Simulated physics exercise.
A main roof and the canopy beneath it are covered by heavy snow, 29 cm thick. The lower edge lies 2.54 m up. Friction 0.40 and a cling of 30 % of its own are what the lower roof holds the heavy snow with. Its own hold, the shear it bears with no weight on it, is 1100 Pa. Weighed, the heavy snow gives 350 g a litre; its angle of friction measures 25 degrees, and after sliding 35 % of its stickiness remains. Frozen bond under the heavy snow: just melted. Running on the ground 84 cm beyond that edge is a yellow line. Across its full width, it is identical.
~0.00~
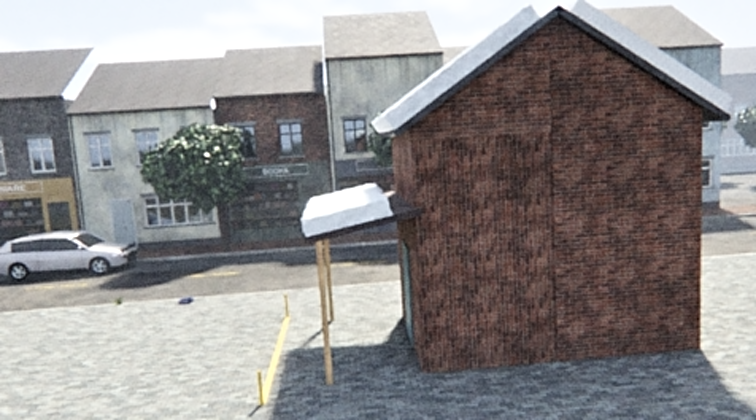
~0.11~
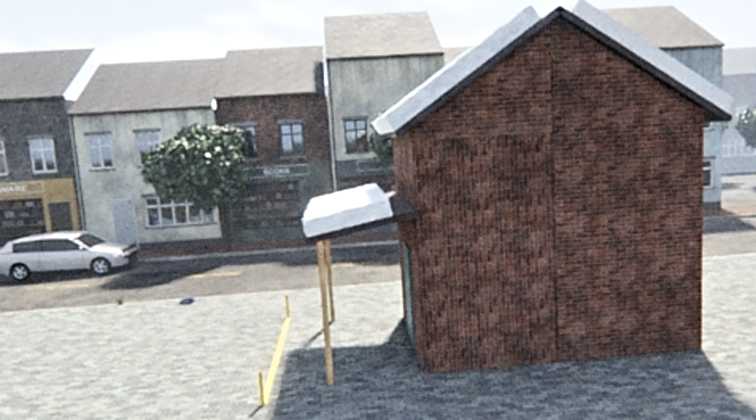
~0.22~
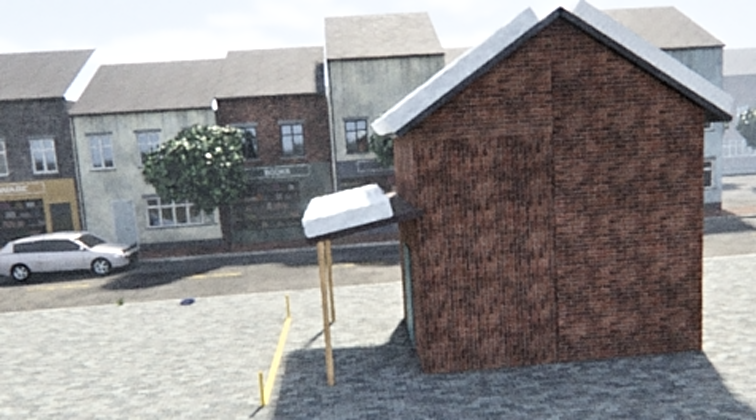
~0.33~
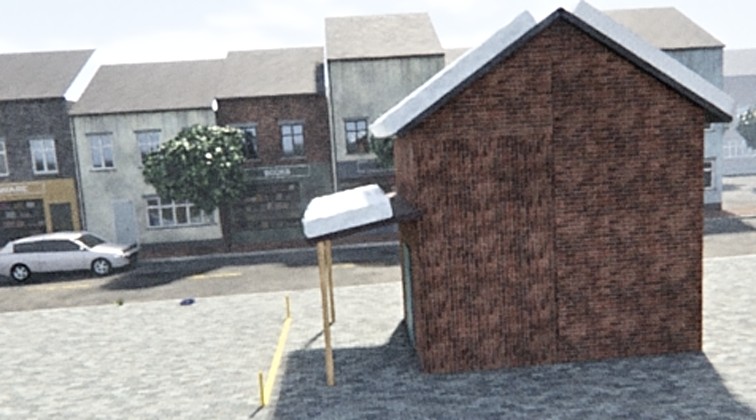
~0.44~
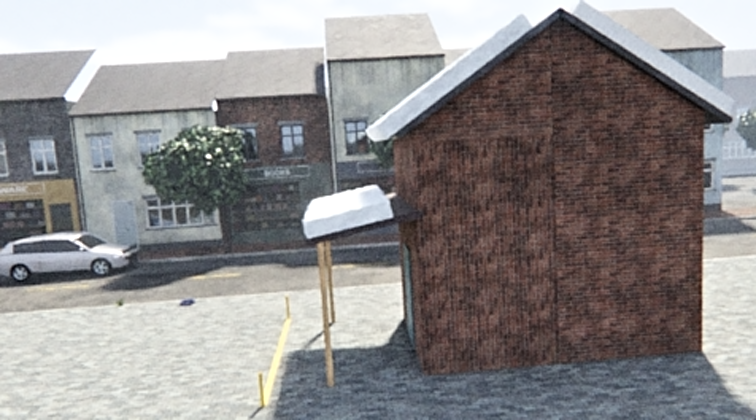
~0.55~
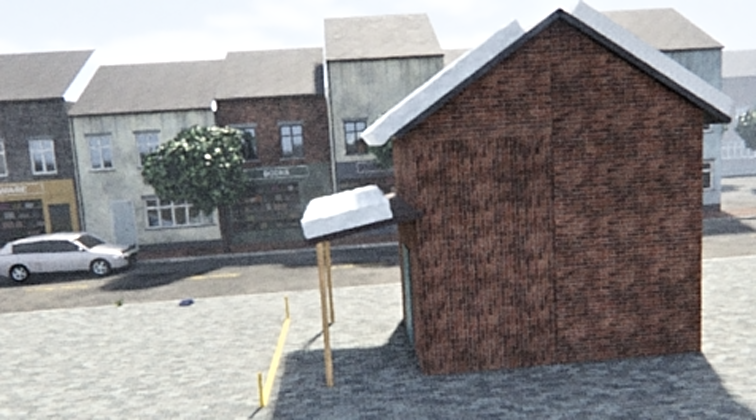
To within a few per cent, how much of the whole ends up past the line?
I would say 47 per cent of it.
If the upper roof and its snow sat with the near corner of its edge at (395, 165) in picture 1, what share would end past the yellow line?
16 %.
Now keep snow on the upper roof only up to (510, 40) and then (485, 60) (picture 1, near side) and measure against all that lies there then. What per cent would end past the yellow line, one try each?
It would be 40 percent the first time and 20 percent the second.
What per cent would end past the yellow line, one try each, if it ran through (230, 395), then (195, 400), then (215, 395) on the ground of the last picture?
Respectively 30, 18 and 25 percent would end past it.
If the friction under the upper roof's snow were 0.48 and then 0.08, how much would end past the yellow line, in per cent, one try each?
One try each gives 20 % and then 65 %.
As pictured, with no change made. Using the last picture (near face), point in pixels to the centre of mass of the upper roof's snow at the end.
Somewhere about (238, 369), I'd say.
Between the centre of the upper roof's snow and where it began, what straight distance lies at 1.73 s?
3.0 m.
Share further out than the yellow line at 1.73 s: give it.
I'd put it at roughly 0 %.
By 1.09 s, none is below the lower edge and 0 % is past the line.
By 1.73 s, none is below the lower edge and 0 % is past the line.
By 2.36 s, 51 % is below the lower edge and 39 % is past the line.
By 3.00 s, 62 % is below the lower edge and 45 % is past the line.
By 4.30 s, at the end, 71 % is below the lower edge and 47 % is past the line.
